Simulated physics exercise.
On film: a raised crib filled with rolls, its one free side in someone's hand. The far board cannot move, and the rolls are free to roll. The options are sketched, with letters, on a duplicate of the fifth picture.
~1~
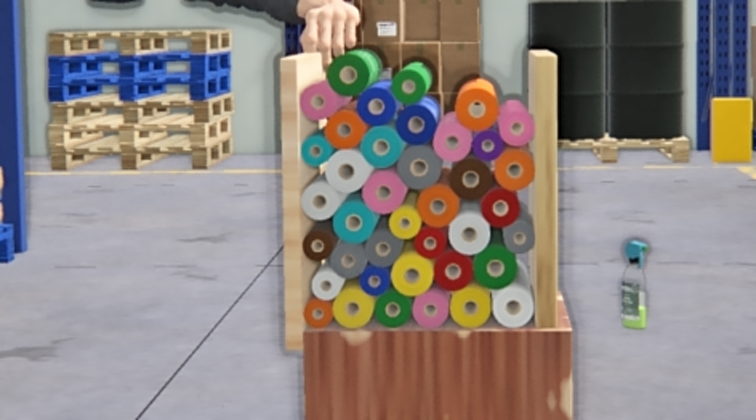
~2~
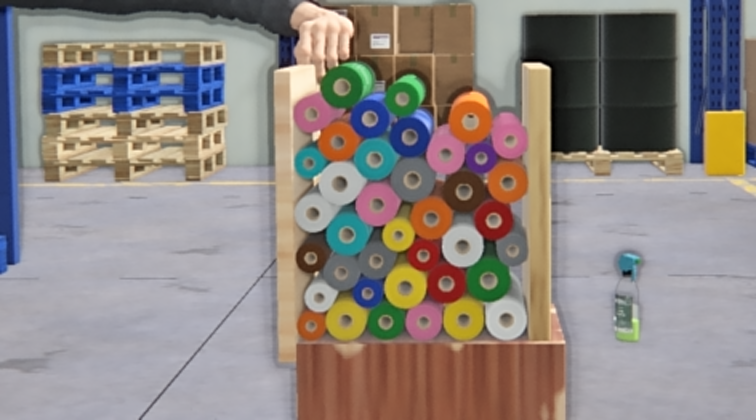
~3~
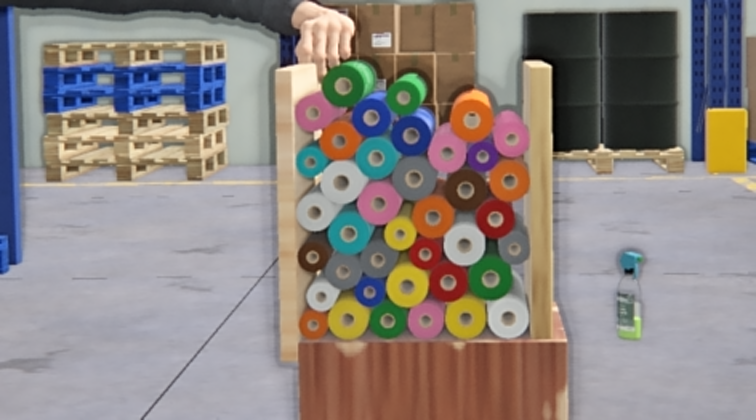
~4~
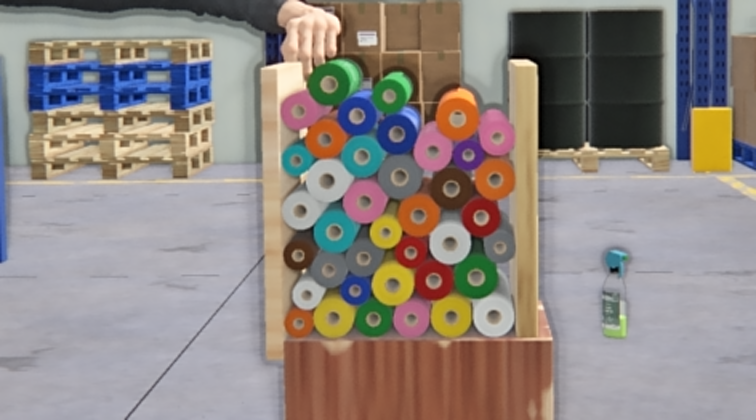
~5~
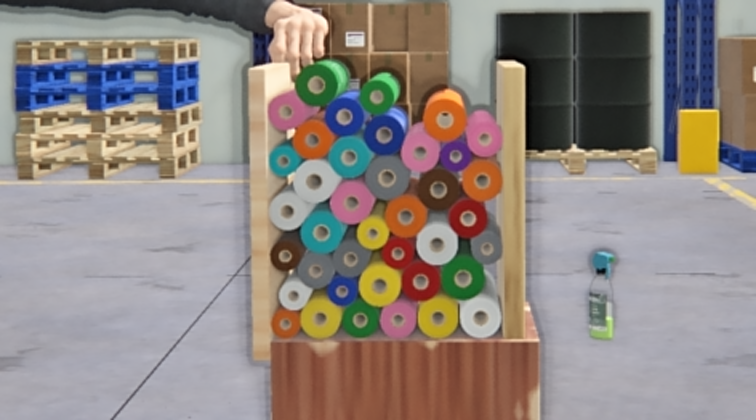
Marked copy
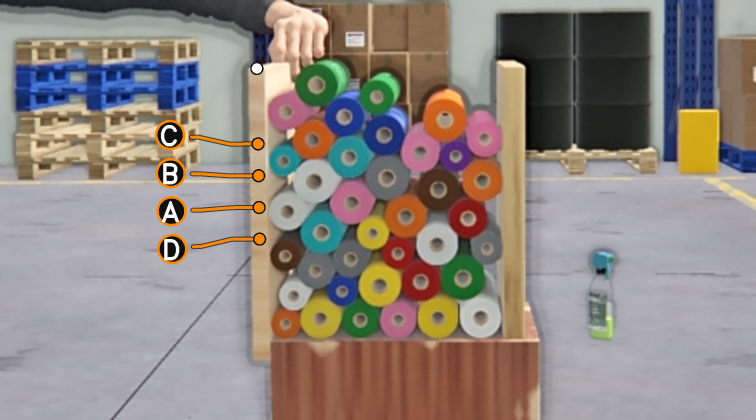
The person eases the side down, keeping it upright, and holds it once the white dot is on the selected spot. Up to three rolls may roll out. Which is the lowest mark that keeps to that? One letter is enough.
At most to B.
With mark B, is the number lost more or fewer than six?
It loses fewer than six.
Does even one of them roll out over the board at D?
Yes, at D.
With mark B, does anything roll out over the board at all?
Yes, at B.
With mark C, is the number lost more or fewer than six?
Fewer than six.
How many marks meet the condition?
Two of them.
On the copy, A at (259, 207); B at (259, 176); C at (258, 144); D at (260, 239); the white dot at (257, 69).
On B. First, top of the board (267, 119).
Then, top of the board (268, 175).
Finally, top of the board (268, 175), one out over the board.
By contrast, A four out over the board; C none out over the board; D more than three out over the board.
